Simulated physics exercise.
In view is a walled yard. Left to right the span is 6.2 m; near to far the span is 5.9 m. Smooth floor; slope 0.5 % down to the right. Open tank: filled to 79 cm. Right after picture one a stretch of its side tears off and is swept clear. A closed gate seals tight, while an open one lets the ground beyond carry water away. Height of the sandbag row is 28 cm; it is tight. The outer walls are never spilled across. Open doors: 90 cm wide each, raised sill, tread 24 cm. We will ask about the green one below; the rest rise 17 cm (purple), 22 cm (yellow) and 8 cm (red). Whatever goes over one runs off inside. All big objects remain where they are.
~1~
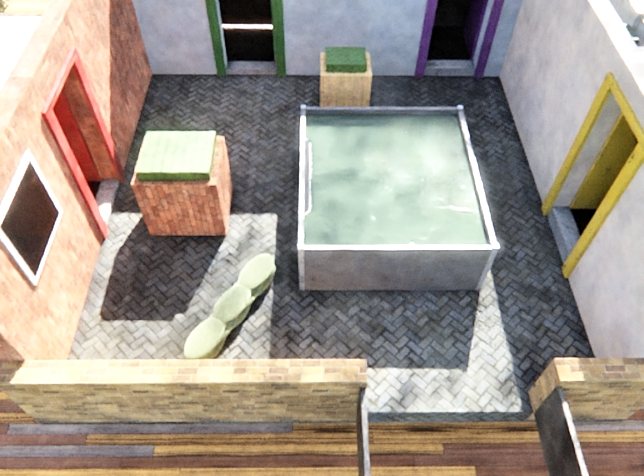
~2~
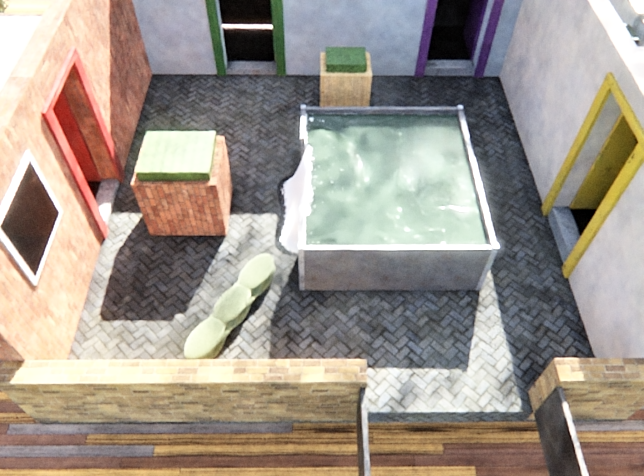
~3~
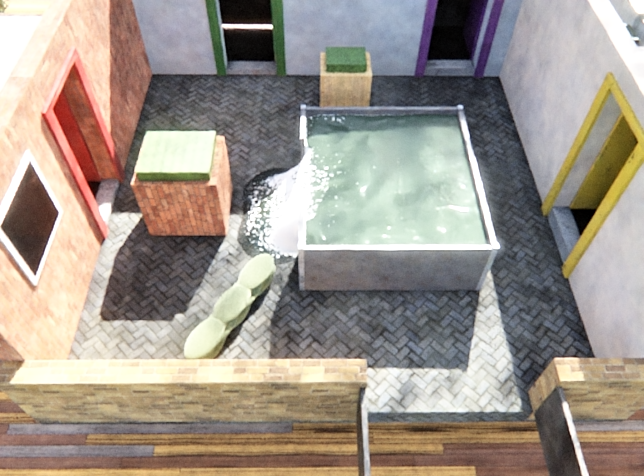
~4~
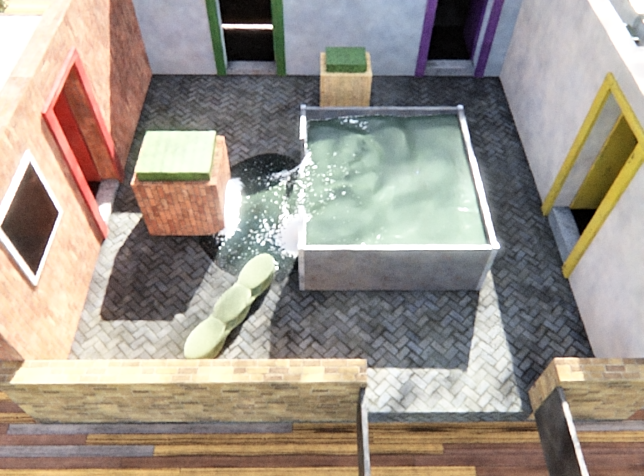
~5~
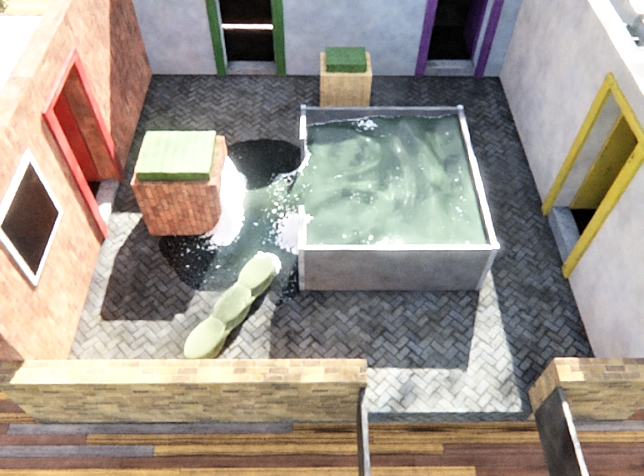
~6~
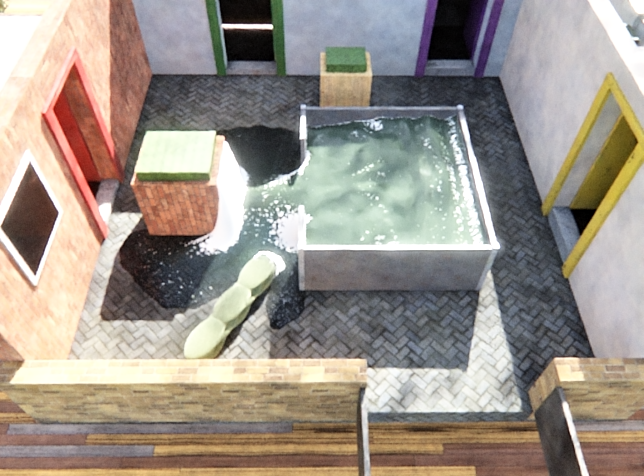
In a walled yard, water bursts from a tank's left side and spreads across the paving.
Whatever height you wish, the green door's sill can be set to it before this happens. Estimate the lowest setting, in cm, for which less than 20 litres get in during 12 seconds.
Around 20 cm.
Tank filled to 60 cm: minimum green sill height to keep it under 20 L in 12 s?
I'd say close to 14.5 cm.
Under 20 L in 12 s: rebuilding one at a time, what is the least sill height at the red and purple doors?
Some 10.0 cm for red, some 12.5 cm for purple.
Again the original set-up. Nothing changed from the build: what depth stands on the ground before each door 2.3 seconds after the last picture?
In cm - purple: 0, yellow: 0, red: 9, green: 24.
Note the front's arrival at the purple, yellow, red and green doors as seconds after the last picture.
Arrival: Purple 2.4 s, yellow 4.5 s, red 0.7 s, green 0.9 s.
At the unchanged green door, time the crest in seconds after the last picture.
Roughly 2.4 s.
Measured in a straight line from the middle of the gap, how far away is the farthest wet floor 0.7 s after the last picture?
About 3.8 metres out.
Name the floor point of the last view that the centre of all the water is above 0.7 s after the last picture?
(335, 214) or so.
Then, 0.7 s after the last picture water covers 35 % of the floor, deepest (60 cm) near (240, 210); it has not reached the green door.
Then, 2.3 s after the last picture water covers 55 % of the floor, deepest (38 cm) near (107, 392); 24 cm at the green door, 84 litres in over its 11 cm sill.
Then, 11.3 s after the last picture water covers 95 % of the floor, deepest (18 cm) near (418, 86); 11 cm at the green door, 272 litres in over its 11 cm sill.
At the green door as built, the water peaked near 24 cm, 2.3 s after the last picture.
Run again over the same 12 s with other heights there, 47 litres in over 18 cm, 2 litres over 24.5 cm. The limit of 20 litres is kept from about 20 cm up.
